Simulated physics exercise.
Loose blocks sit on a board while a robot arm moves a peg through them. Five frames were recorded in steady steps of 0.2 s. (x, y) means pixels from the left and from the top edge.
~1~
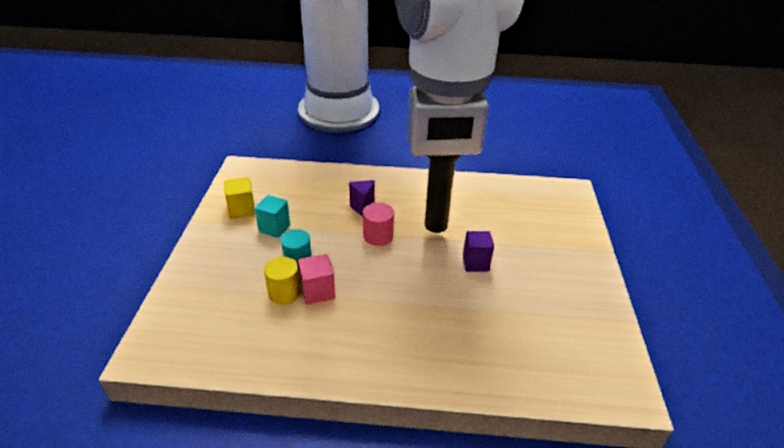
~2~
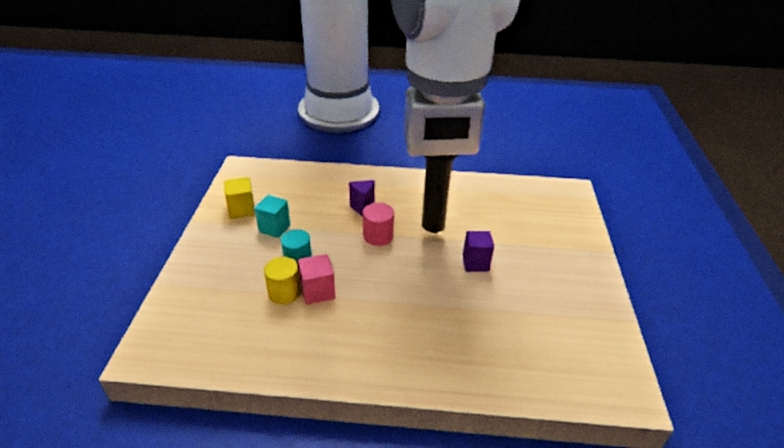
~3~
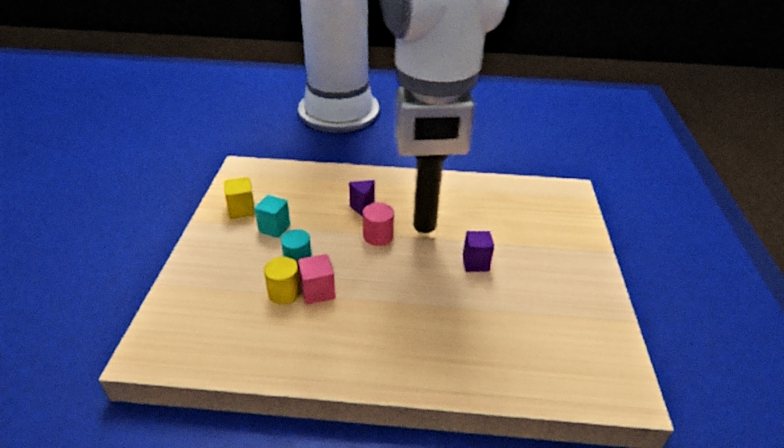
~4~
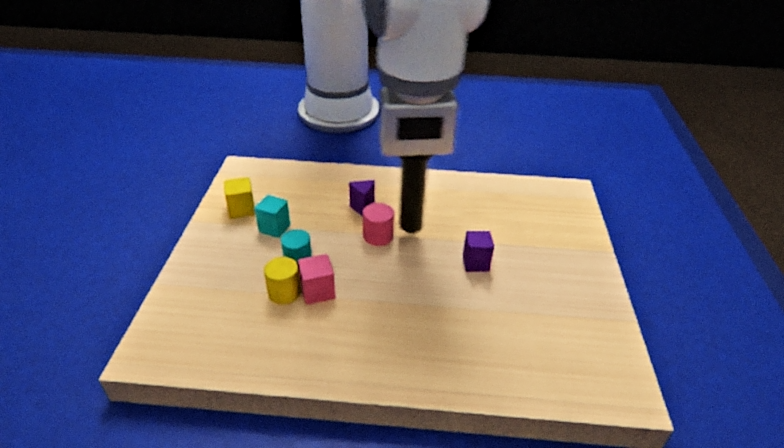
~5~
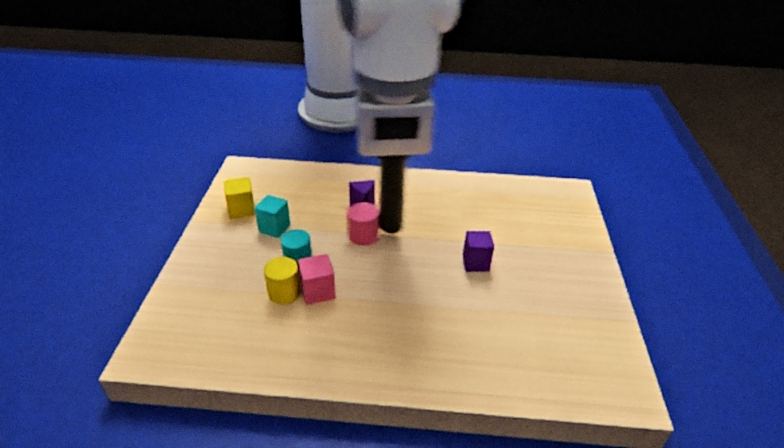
A robot arm holding a black peg slides leftward over a pale wooden board on a blue surface, seen from above the front edge by a camera that stays still. Yellow, turquoise and pink blocks sit toward the left, with a purple block behind the pink cylinder and another at right. The peg moves slowly, then faster, and pushes the pink cylinder slightly left while the other blocks stay put.
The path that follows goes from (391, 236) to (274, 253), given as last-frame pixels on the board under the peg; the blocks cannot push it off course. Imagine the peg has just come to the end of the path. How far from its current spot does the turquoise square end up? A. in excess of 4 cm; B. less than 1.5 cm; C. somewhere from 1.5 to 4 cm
The one that fits is B, less than 1.5 cm.
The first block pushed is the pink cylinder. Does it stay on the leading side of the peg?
Beside or behind, I predict.
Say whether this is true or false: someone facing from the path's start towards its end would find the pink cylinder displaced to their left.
The statement is false.
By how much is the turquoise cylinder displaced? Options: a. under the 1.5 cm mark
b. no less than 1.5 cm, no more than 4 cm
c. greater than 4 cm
b.
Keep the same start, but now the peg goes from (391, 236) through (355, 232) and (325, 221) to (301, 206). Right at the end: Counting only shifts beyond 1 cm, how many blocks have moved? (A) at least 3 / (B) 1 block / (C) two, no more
The answer is B.
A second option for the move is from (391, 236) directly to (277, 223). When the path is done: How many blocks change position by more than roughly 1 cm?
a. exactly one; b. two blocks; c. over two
b - two blocks.
What follows on the original path. One third of the way, peg (352, 231); pink cylinder (326, 211).
Two thirds of the way, peg (313, 237); pink cylinder (301, 207).
At the end, peg (272, 243); turquoise square still; turquoise cylinder (279, 246); pink cylinder (299, 207).
